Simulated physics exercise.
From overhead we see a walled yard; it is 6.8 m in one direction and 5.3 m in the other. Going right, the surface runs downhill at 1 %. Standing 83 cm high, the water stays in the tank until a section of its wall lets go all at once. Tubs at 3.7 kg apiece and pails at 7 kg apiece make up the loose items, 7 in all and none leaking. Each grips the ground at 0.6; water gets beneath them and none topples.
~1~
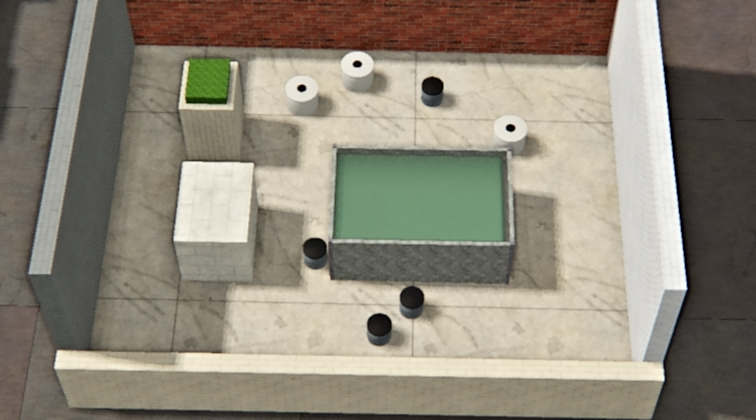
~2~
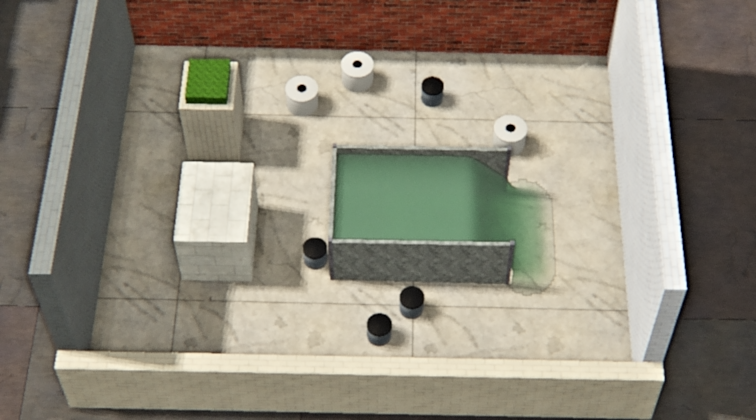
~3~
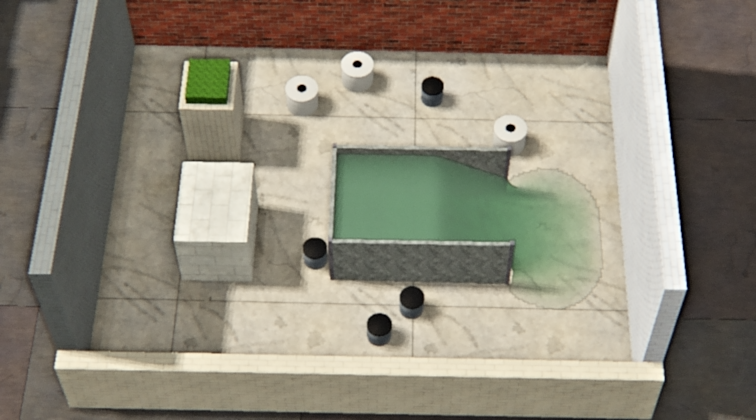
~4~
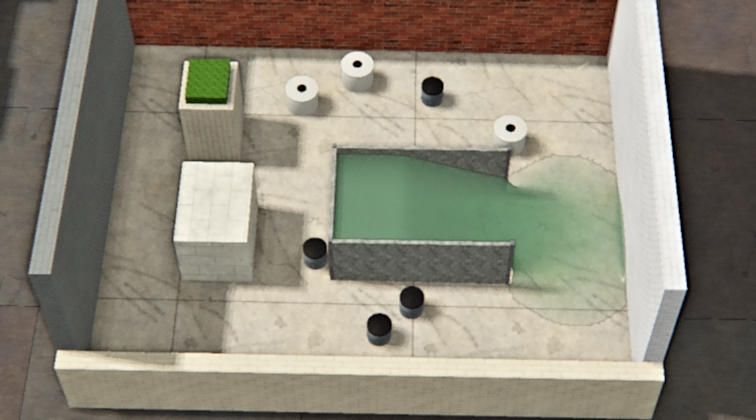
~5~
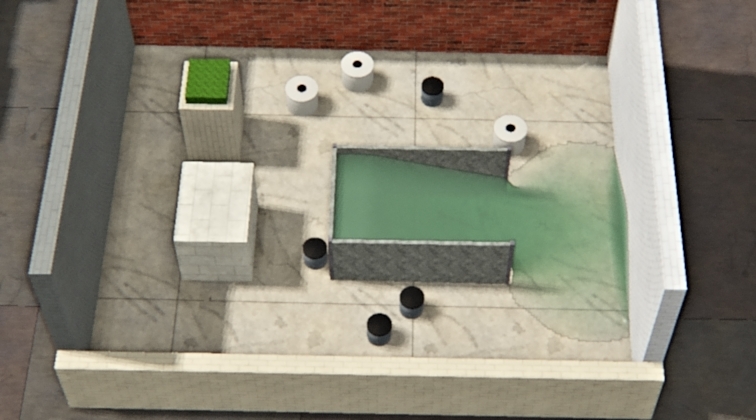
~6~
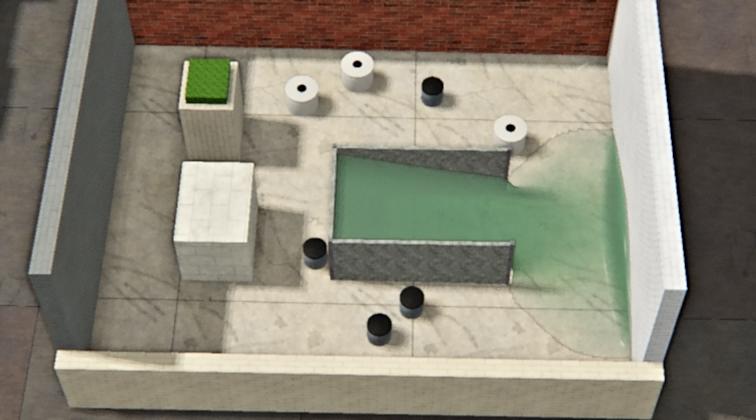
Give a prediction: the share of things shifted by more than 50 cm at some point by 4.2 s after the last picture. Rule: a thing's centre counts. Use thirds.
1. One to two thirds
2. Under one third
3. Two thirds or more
(3) Two thirds or more.
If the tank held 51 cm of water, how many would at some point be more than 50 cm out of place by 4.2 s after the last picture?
In that case 3 of them.
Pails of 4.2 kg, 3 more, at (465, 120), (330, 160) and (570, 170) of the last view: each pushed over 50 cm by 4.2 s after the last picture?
Well, in turn they are above that, below that and above that.
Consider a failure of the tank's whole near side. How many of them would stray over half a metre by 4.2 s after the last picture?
In that case 3 of them.
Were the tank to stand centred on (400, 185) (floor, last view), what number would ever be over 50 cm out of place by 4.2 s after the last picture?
In that case the number is 6.
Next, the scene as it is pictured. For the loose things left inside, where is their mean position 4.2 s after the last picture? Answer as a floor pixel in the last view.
That lands at roughly (268, 203).
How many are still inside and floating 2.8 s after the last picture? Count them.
2 of them.
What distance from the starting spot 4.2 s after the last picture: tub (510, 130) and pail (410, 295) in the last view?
40 cm, then 300 cm.
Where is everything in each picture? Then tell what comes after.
The first frame shows a tub at (510, 128), on the bottom; a tub at (302, 89), on the bottom; water covers 3.0 m2; 0 of 7 have shifted.
The second frame shows a tub at (510, 128), on the bottom; a tub at (302, 89) rests on the ground; 3.9 m2 under water; 0 of 7 have shifted.
The third frame shows a tub at (510, 128) rests on the ground; a tub at (302, 89) rests on the ground; water covers 5.3 m2; 0 of 7 have shifted.
The fourth frame shows a tub at (510, 128), on the bottom; a tub at (302, 89) rests on the ground; water covers 6.5 m2; 0 of 7 have shifted.
The fifth frame shows a tub at (510, 128), on the bottom; a tub at (302, 89), on the bottom; 7.2 m2 under water; 0 of 7 have shifted.
The sixth frame shows a tub at (510, 128), on the bottom; a tub at (302, 89), on the bottom; water covers 7.6 m2; 0 of 7 have shifted.
Then, 0.4 s after the last picture 0 of 7 are over 50 cm from their spots; 0 afloat.
Then, 1.5 s after the last picture 0 of 7 are over 50 cm from their spots; 0 afloat.
Then, 2.8 s after the last picture 4 of 7 are over 50 cm from their spots; 2 afloat.
Then, 4.2 s after the last picture 5 of 7 are over 50 cm from their spots, and 5 have been at some point; 3 afloat.
